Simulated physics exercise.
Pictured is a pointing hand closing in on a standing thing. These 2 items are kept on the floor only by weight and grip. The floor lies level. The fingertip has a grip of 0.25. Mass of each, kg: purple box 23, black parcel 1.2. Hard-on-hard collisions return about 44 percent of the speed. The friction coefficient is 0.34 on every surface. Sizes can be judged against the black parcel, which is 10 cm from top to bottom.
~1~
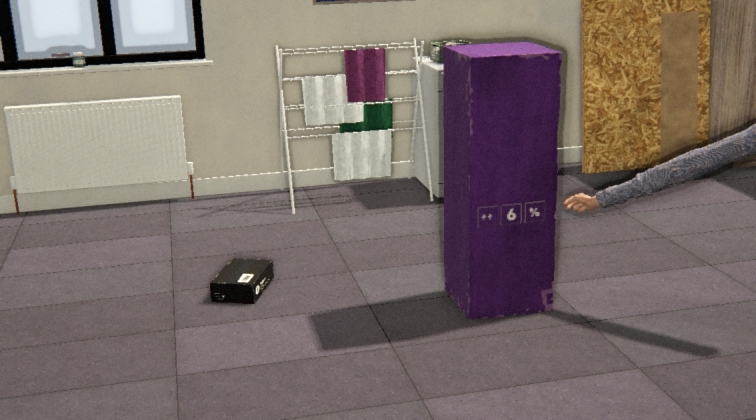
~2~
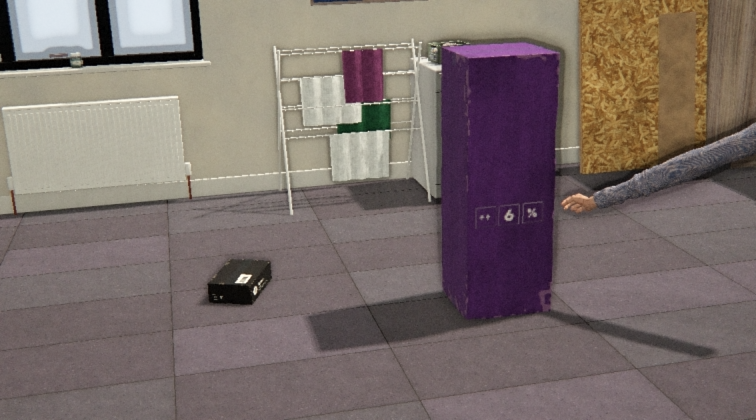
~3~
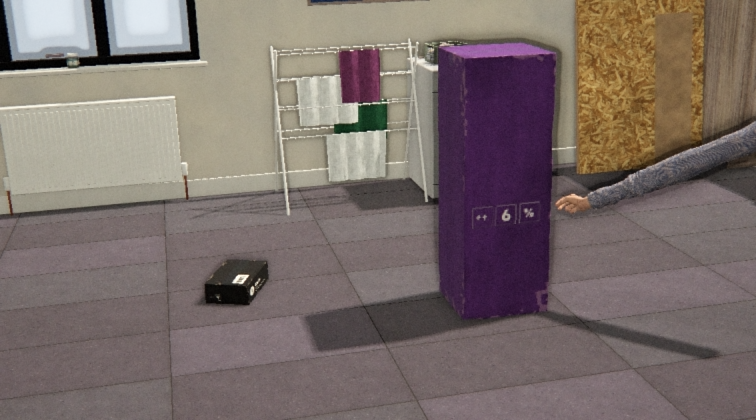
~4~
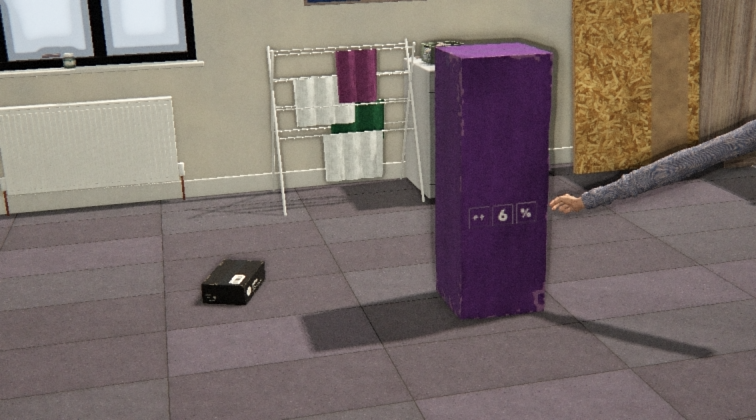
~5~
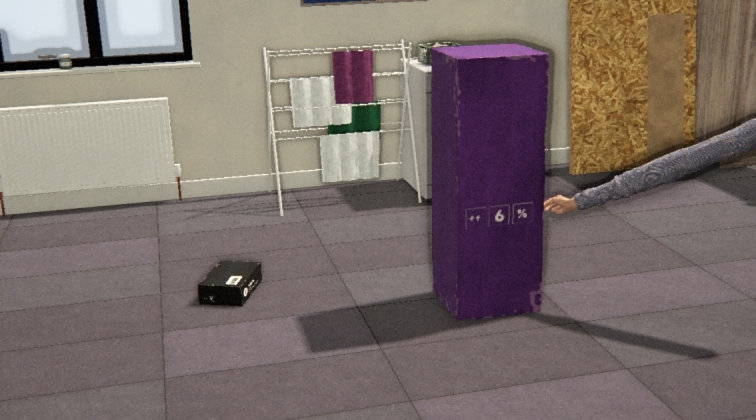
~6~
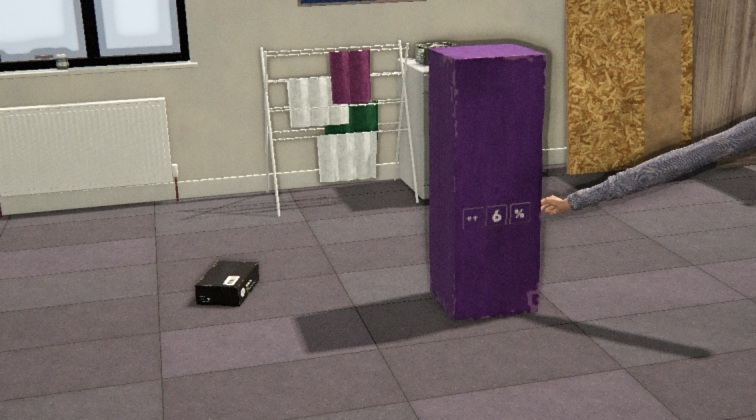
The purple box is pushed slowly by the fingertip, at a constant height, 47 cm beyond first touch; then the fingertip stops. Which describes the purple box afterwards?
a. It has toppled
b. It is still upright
b, it is still upright.
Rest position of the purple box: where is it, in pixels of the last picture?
Around (384, 191).
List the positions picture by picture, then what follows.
In the first picture, 0 cm of travel; purple box (499, 180); black parcel (243, 280).
In the second picture, 0 cm of travel; purple box (497, 181); black parcel (241, 281).
In the third picture, 1 cm of travel; purple box (493, 181); black parcel (238, 281).
In the fourth picture, 3 cm of travel; purple box (490, 181); black parcel (235, 282).
In the fifth picture, 5 cm of travel; purple box (487, 181); black parcel (231, 283).
In the sixth picture, 7 cm of travel; purple box (484, 182); black parcel (228, 283).
Then, 0.60 s after the last picture, 21 cm of travel; purple box slid 9 cm near (466, 183).
Then, 1.30 s after the last picture, 38 cm of travel; purple box slid 25 cm near (431, 187).
Then, 1.90 s after the last picture, 52 cm of travel; purple box slid 40 cm near (400, 190).
At rest, not toppled but over 14 cm from the start, purple box; black parcel in place, give or take 14 cm. Seen from the same camera at the end, purple box near (384, 191).
